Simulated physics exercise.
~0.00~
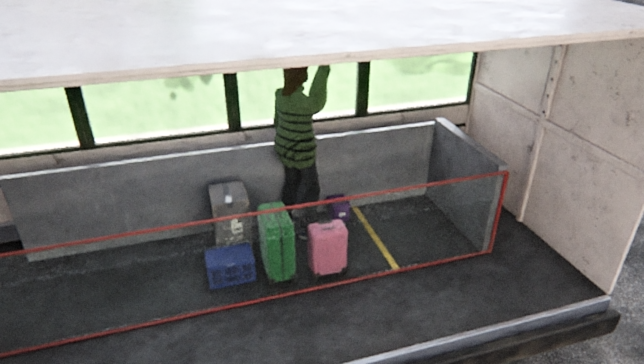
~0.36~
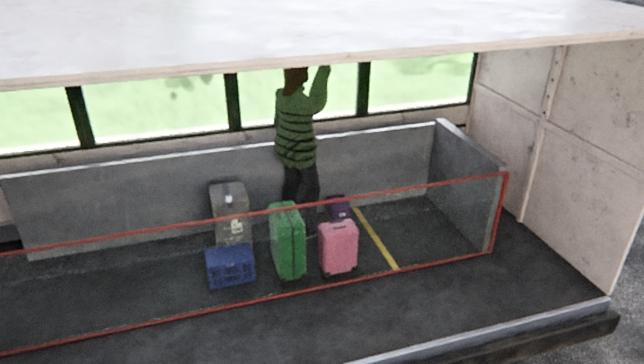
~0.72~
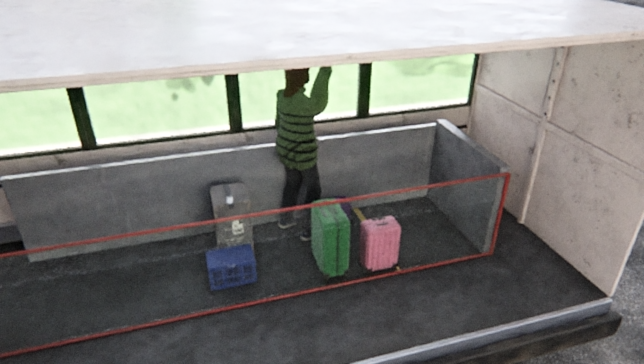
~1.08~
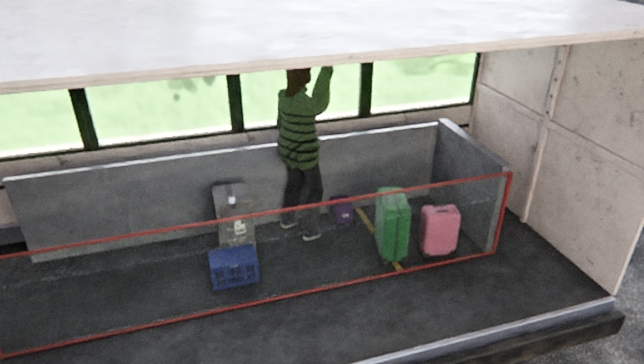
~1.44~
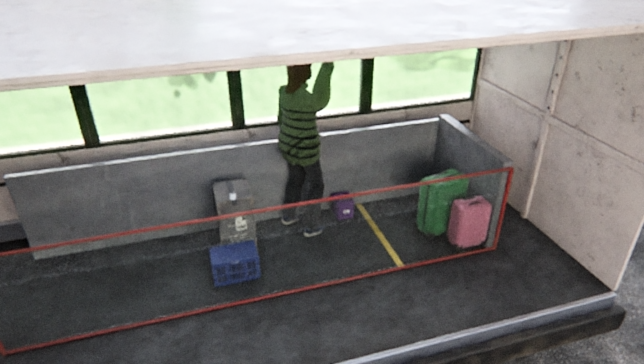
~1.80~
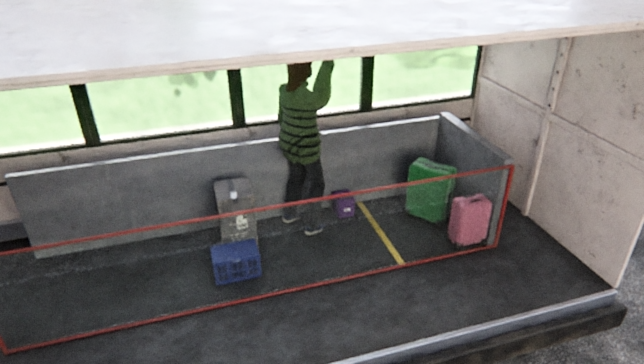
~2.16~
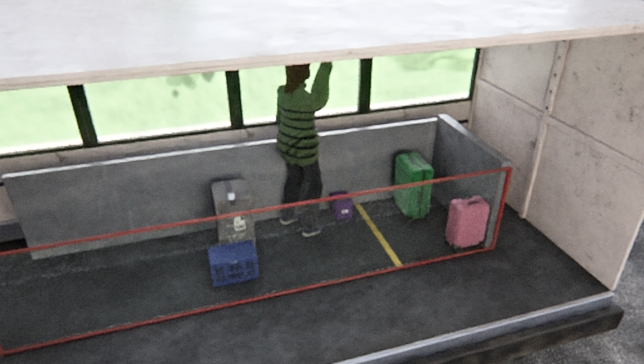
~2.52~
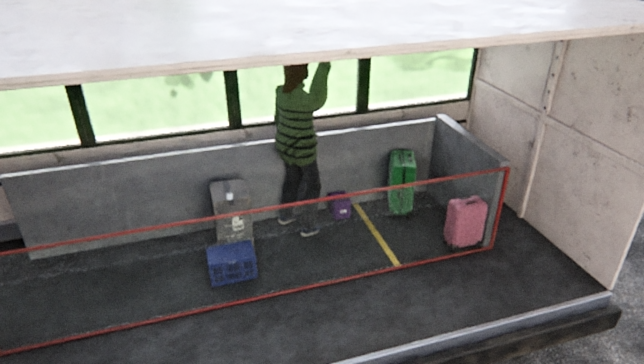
In the standing bay of a bus, seen from above and outside through a red-edged near side, a passenger in a green striped top stands with one arm raised. Around the passenger are a grey tall bag and a blue crate to the left, a green big wheeled case and a smaller pink one in front, and a purple tub near a yellow line. The two cases roll right together, upright, and cross the line. Near the right end, the green case then drifts back left toward the rear wall, while the pink one barely shifts. Both end upright beyond the line, with the crate, bag and tub still short of it.
